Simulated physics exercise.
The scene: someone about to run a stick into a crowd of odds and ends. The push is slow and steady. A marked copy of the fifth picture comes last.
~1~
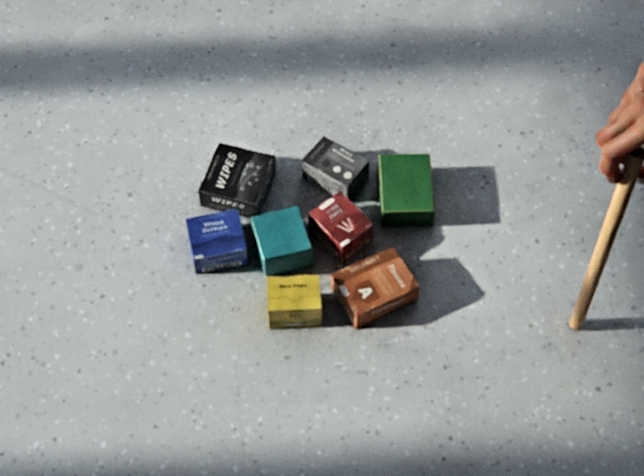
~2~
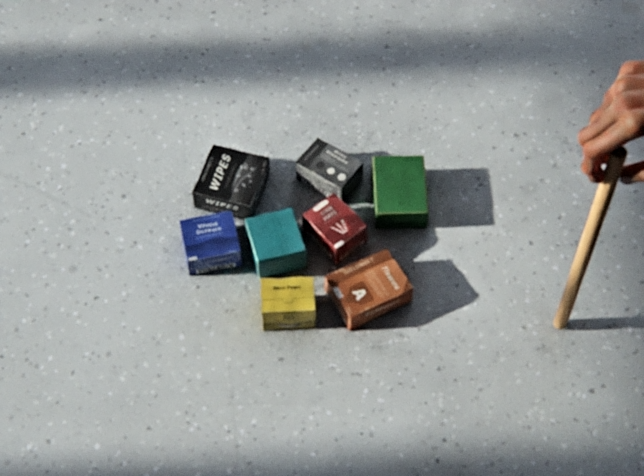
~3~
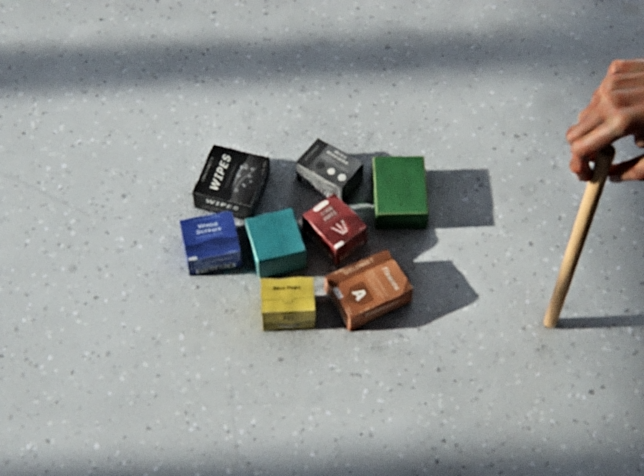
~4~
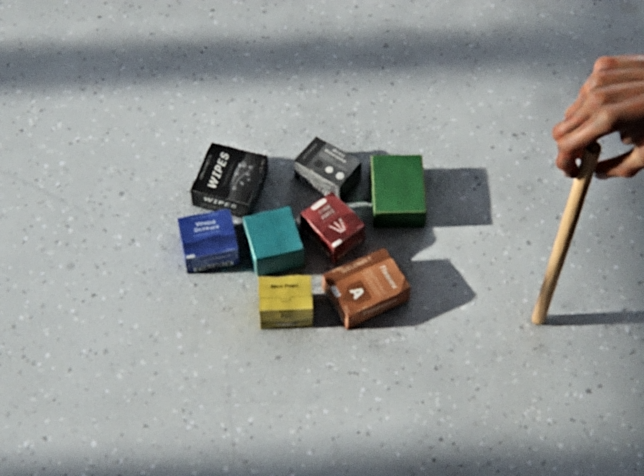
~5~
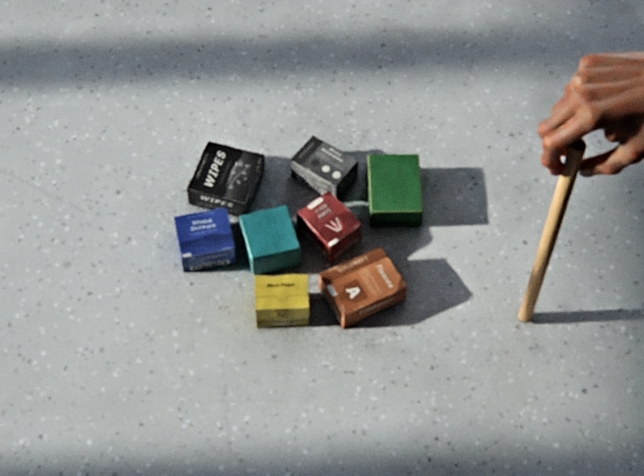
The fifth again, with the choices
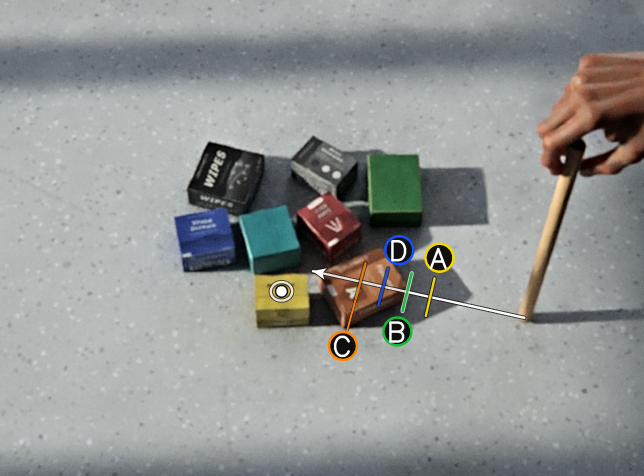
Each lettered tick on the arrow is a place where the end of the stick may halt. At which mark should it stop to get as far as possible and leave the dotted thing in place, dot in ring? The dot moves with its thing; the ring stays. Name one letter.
All is well up to D.
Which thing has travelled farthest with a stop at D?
The orange box has gone farthest.
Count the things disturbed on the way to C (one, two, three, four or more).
Two.
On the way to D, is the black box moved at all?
By then, no.
On the copy, A at (430, 297); B at (407, 292); C at (360, 282); D at (383, 287); the arrow from (525, 318) to (312, 271); the white dot at (282, 291).
On D. First, foot of the stick (472, 307).
Then, foot of the stick (420, 296).
Finally, foot of the stick (383, 288); orange box (341, 286); yellow packet (277, 301); the dot is still in its ring.
By contrast, A keeps the dot in but is short; B keeps the dot in but is short; C shifts the dotted thing to (259, 305).
